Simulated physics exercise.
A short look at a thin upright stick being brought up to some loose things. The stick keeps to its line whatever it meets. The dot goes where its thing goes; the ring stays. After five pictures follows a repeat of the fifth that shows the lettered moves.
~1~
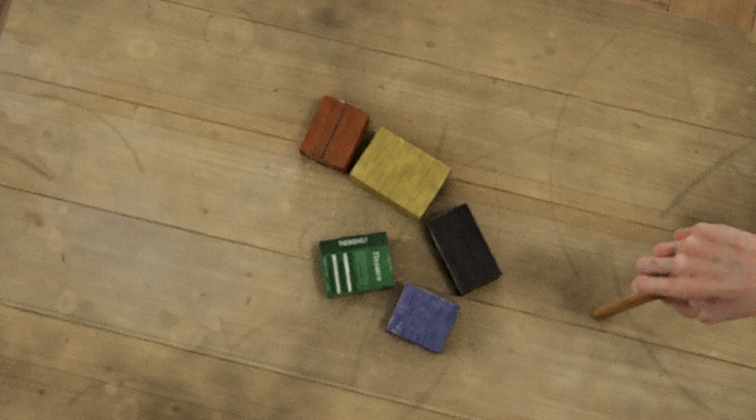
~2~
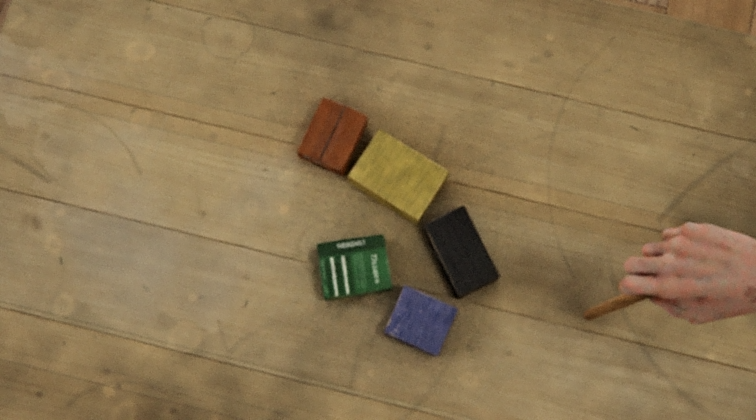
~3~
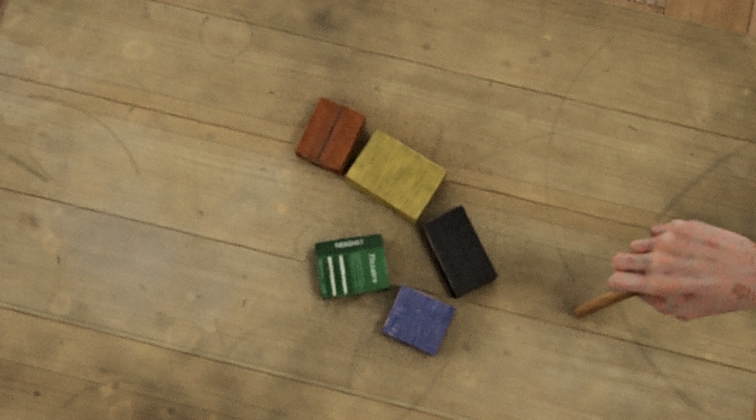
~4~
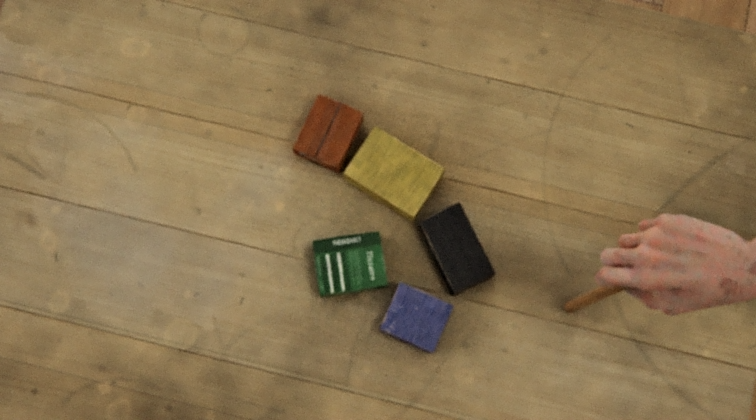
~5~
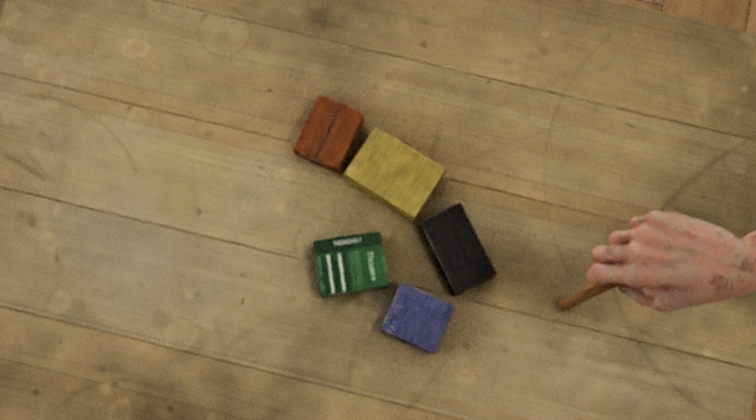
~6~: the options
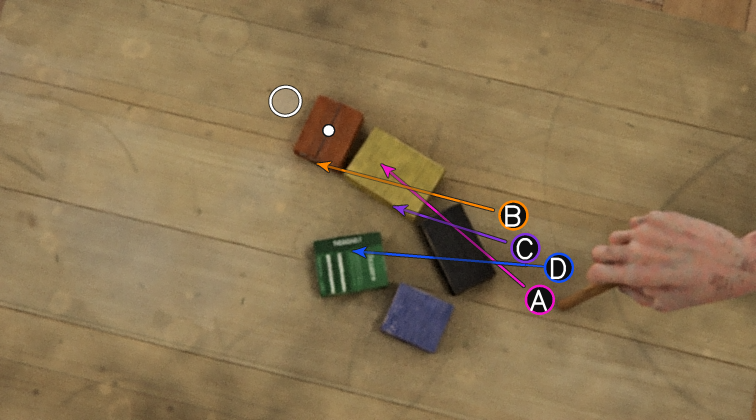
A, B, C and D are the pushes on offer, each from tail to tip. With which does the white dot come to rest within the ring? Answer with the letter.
Choose stroke A.
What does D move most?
The black block goes farthest.
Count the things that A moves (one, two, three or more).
It moves three or more.
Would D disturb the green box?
Yes.
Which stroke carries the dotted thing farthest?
Stroke B.
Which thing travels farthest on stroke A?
It is the yellow block.
On the copy, A from (524, 286) to (382, 165); B from (493, 210) to (318, 164); C from (505, 242) to (394, 207); D from (526, 265) to (353, 251); the ring at (286, 101); the white dot at (328, 131).
On A. First, foot of the stick (472, 242); orange box (329, 134); black block (447, 251).
Then, foot of the stick (421, 198); orange box (327, 133); black block (437, 254); yellow block (384, 168).
Finally, foot of the stick (382, 165); orange box (286, 105); yellow block (343, 136); the dot on the orange box is in the ring.
By contrast, B leaves the dotted thing at (250, 75); C leaves the dotted thing at (318, 123); D leaves the dotted thing at (322, 128).
